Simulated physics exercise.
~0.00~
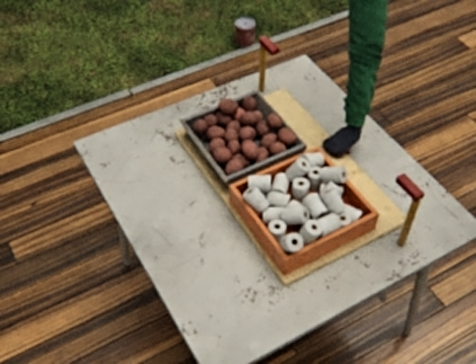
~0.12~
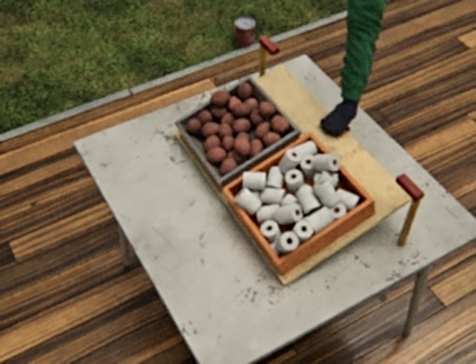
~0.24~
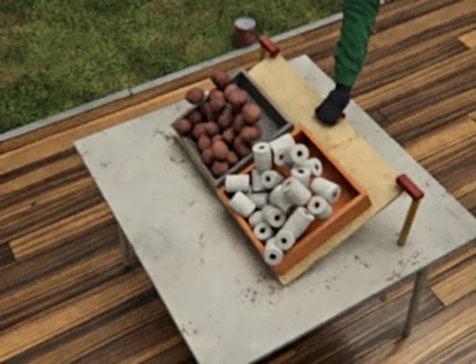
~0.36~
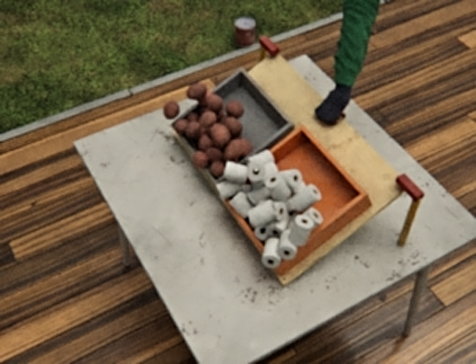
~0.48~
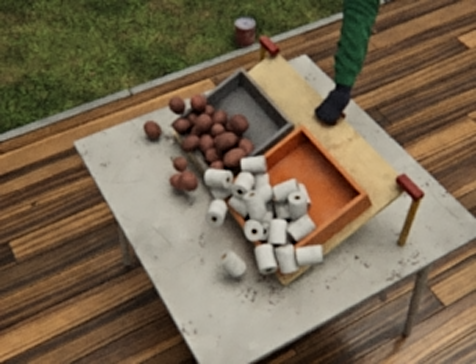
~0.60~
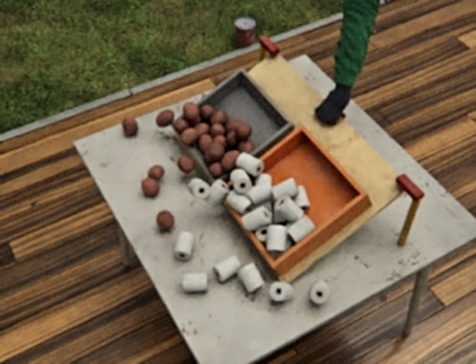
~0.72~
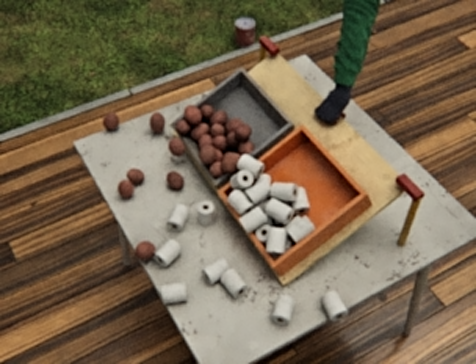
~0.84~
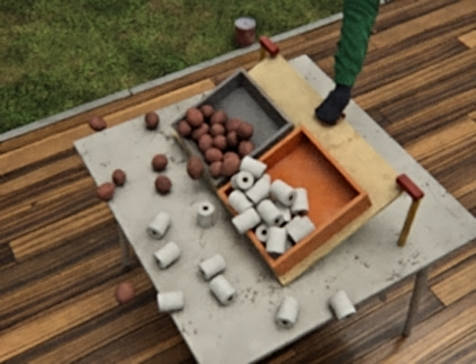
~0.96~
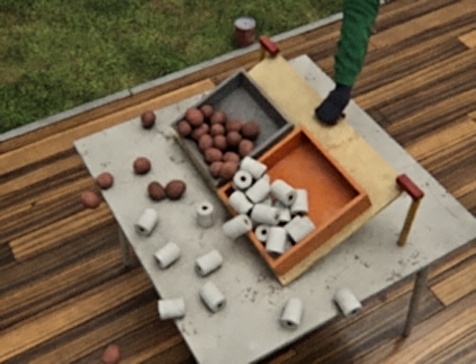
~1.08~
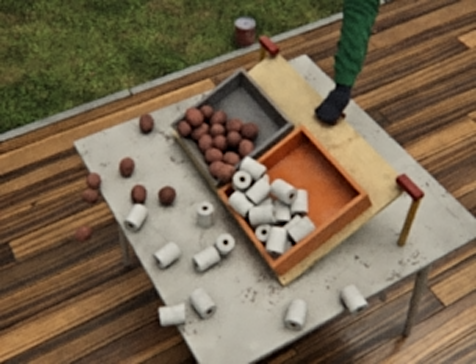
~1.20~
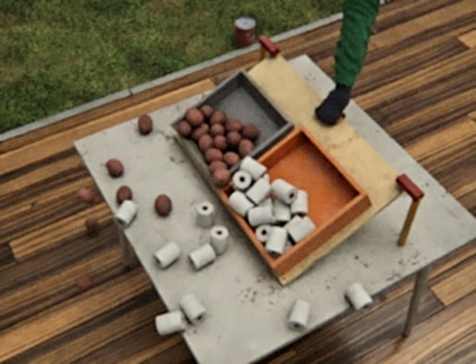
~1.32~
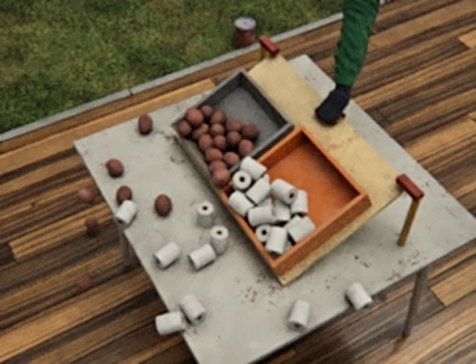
Gloved hand tilting a board with two open boxes, spilling some potatoes and white rolls across a table, many staying inside.
